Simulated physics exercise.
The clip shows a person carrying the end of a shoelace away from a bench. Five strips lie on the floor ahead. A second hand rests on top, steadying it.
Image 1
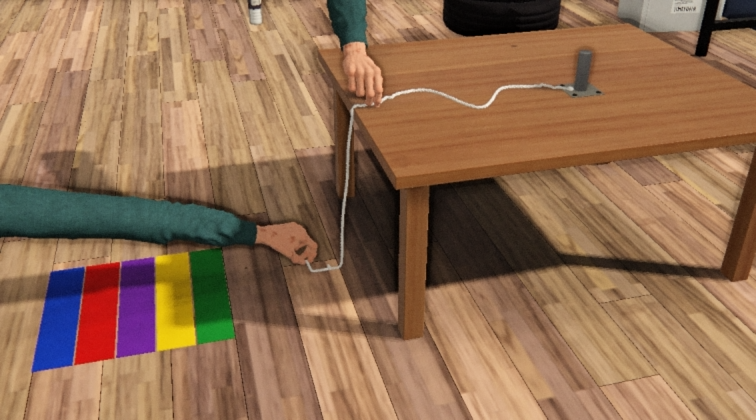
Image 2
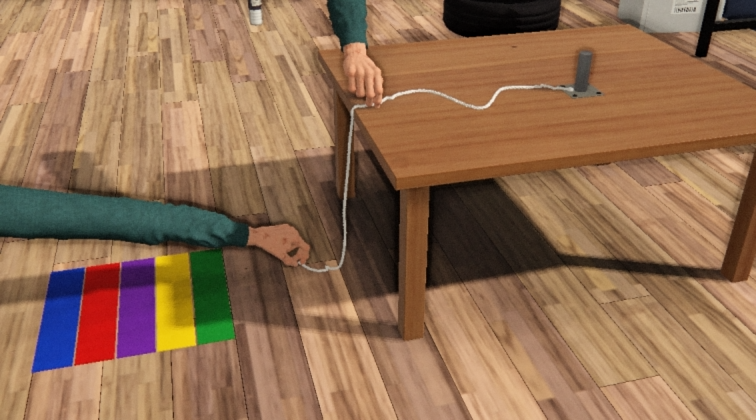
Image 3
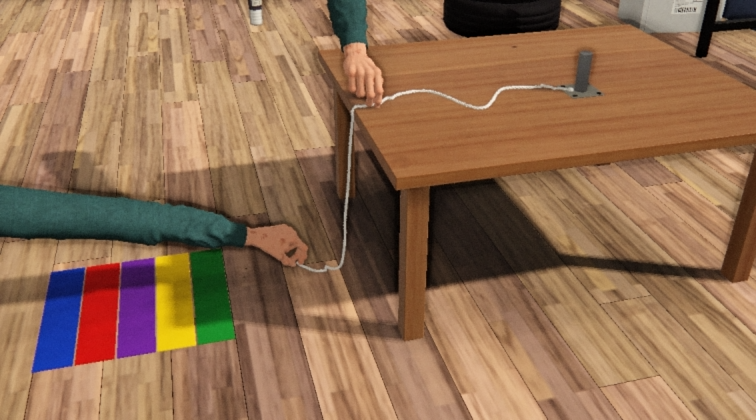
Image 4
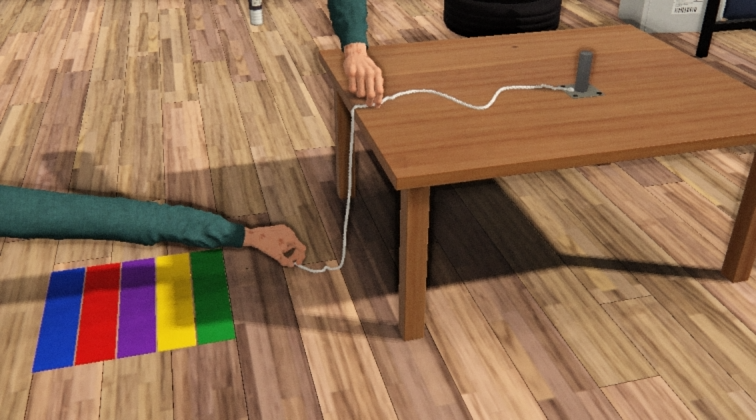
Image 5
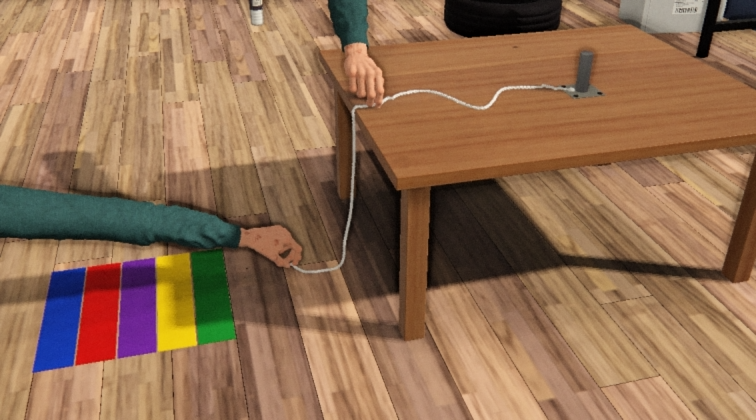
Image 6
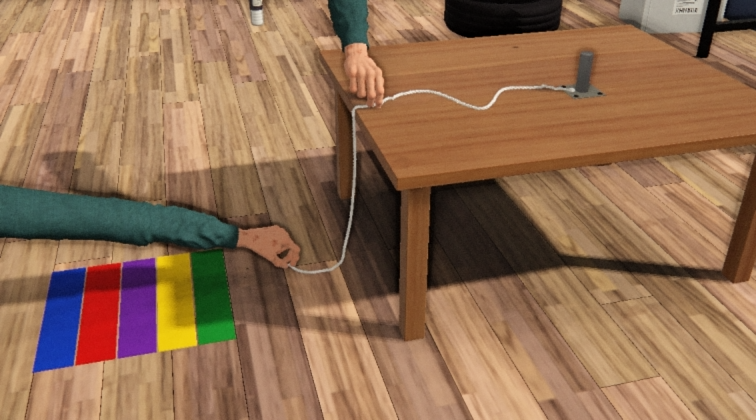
At first, one hand rests on the shoelace at the bench's edge while another holds its end low near the floor, right of five coloured strips. The lower hand then shifts slightly left, drawing the end a little closer to the green strip, while the upper hand stays still.
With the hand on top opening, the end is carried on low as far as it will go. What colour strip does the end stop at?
Red.
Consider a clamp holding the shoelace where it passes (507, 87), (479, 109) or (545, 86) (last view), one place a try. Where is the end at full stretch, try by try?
Estimated pixels in sequence: (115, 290), (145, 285) and (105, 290).
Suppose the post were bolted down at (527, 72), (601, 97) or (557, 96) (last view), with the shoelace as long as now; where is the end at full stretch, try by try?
(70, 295), (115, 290) and (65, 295).
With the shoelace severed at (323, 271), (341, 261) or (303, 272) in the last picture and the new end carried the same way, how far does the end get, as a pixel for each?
About (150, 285), (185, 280) and (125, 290).
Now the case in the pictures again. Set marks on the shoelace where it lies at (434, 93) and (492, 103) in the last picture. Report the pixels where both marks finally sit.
First point (380, 107), second point (460, 100).
Soon after, end near (167, 282); over yellow.
Then, end near (124, 288); over purple.
At full stretch, end near (99, 292); over red. It halts on the red strip.
